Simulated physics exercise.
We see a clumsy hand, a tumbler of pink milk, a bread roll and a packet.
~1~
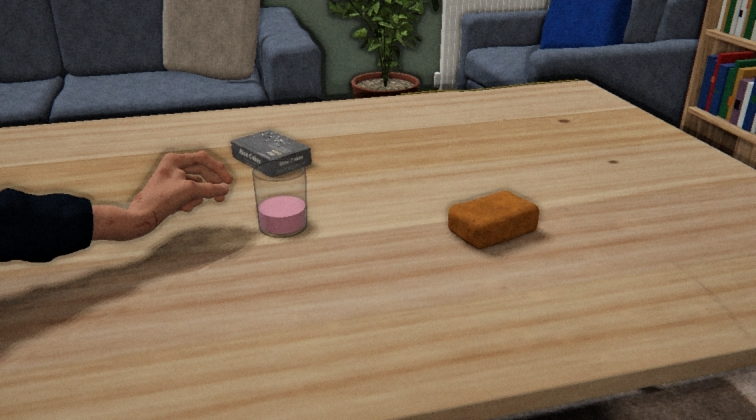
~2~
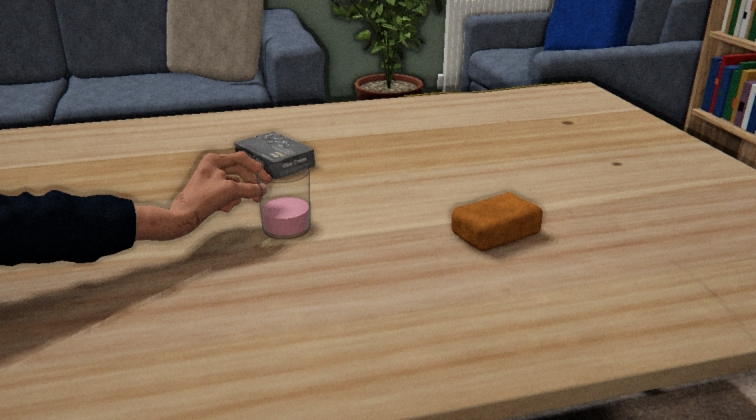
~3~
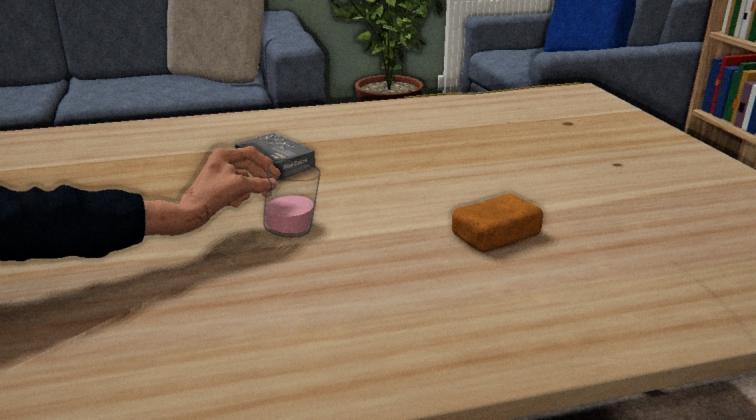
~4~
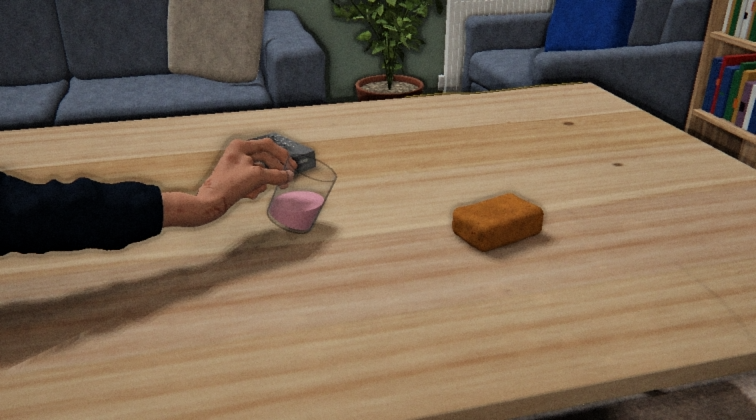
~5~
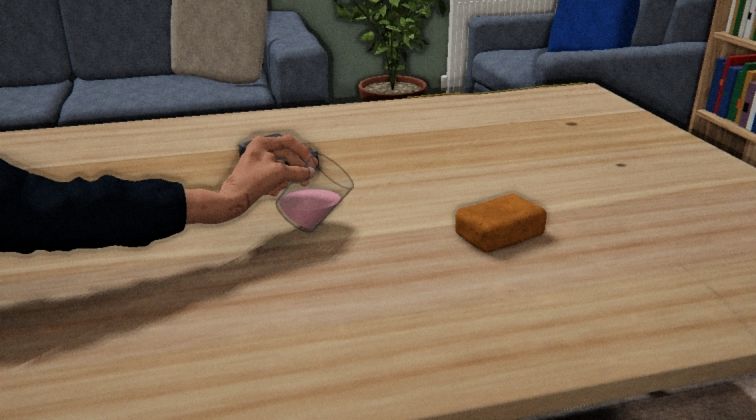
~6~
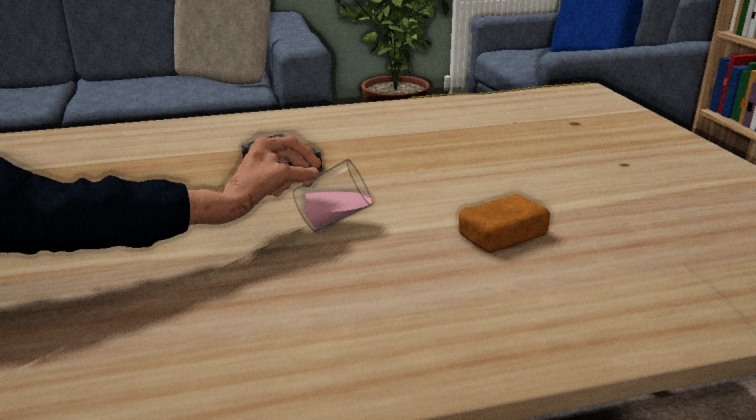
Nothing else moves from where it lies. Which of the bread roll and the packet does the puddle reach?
The spill leaves the bread roll wet and the packet dry.
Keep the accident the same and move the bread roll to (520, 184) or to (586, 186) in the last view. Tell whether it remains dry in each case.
Try one - it gets hit; try two - it gets hit.
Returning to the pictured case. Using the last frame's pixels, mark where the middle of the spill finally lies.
(505, 209).
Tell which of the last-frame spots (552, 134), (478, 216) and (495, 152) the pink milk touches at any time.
The opening spot comes out out of the spill, the second in the spill, the closing one out of the spill.
Next, the puddle covers about as much as a saucer; the bread roll is in it; the packet is clear of it.
After that, the puddle covers about as much as a plate; the bread roll is in it; the packet is clear of it.
Finally, the puddle covers about as much as a plate; the bread roll is in it; the packet is clear of it.
